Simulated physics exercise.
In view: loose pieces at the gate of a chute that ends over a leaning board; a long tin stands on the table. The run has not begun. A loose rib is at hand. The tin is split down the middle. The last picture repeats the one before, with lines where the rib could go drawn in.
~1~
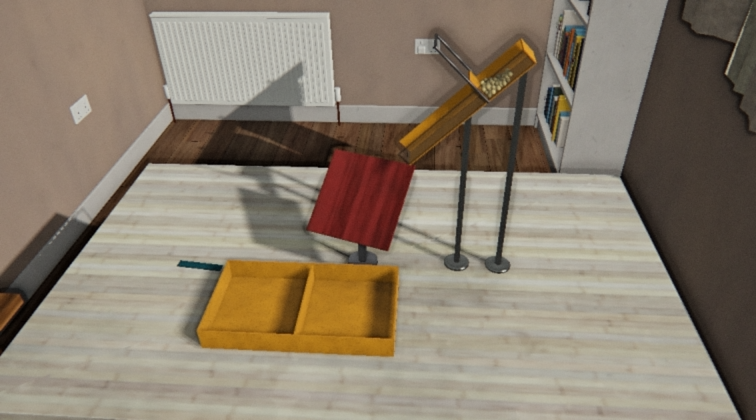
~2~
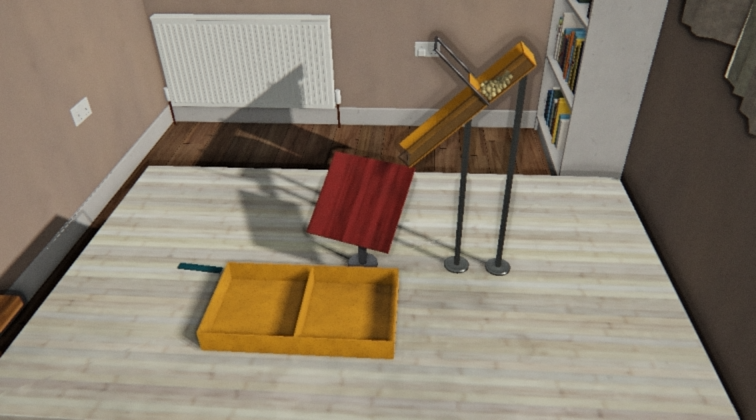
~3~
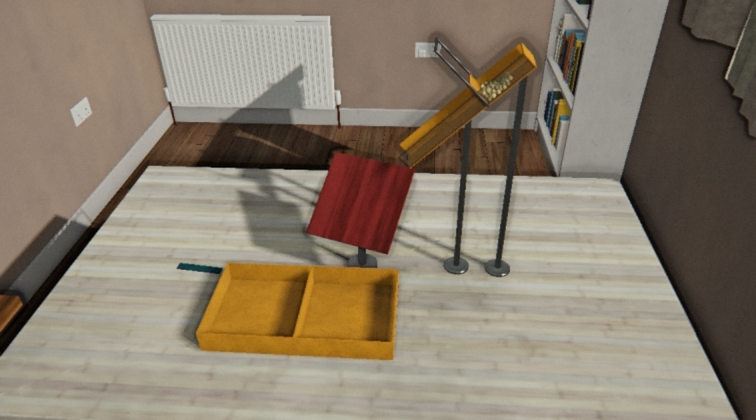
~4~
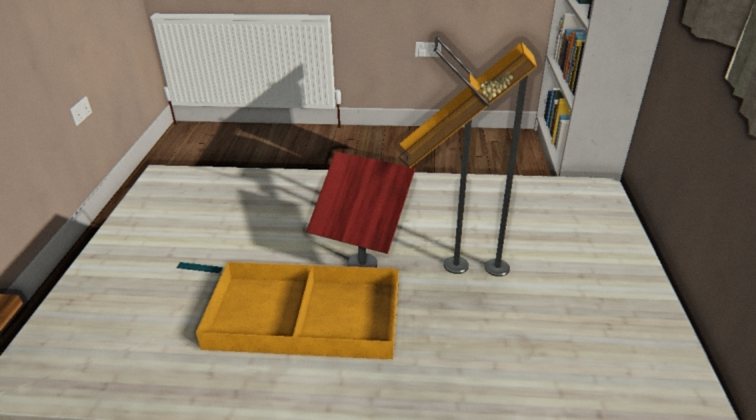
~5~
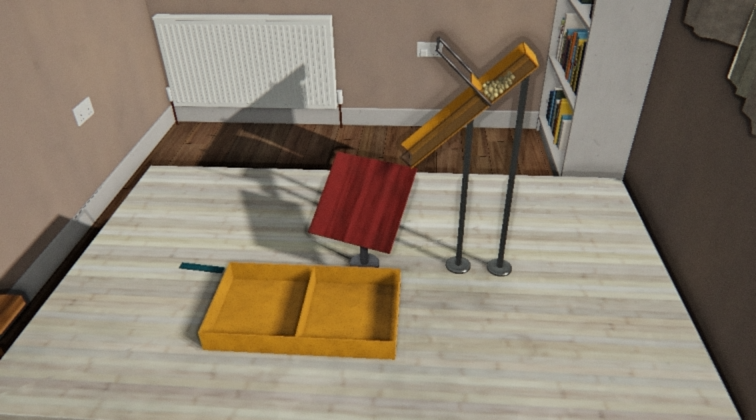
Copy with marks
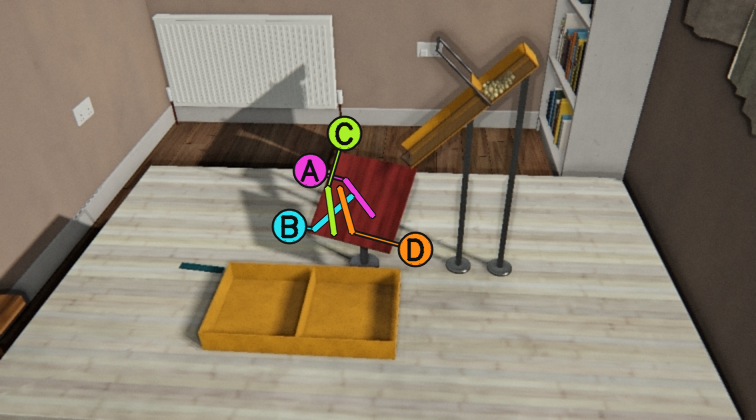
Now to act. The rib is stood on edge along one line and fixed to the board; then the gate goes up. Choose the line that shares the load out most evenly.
The answer is line B.
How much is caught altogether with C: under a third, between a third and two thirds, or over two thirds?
Over two thirds.
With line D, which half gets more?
The right half.
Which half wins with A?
More lands on the right.
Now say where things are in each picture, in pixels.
The first picture shows load behind the gate near (491, 82), soya beans; lip of the chute near (410, 158), sloping fairly steeply.
The second picture shows middle of the board near (360, 200), tilted fairly steeply; middle of its low edge near (346, 242); of its high edge near (374, 159).
The third picture shows front corners of the tin near (197, 333) and (393, 343); front end of its middle wall near (293, 338); gate still shut near (472, 82).
The fourth picture shows middle of the load near (492, 85); lip near (410, 161).
The fifth picture shows middle of the load near (493, 85); lip near (412, 161).
On the marked copy, line A from (345, 180) to (372, 215); line B from (351, 196) to (314, 229); line C from (327, 188) to (334, 233); line D from (339, 188) to (352, 232).
With A, of what is caught, only a few in the left half, all but a few in the right.
With B, of what is caught, close to two thirds in the left half, close to a third in the right.
With C, of what is caught, a small share in the left half, all but a few in the right.
With D, of what is caught, only a few in the left half, all but a few in the right.
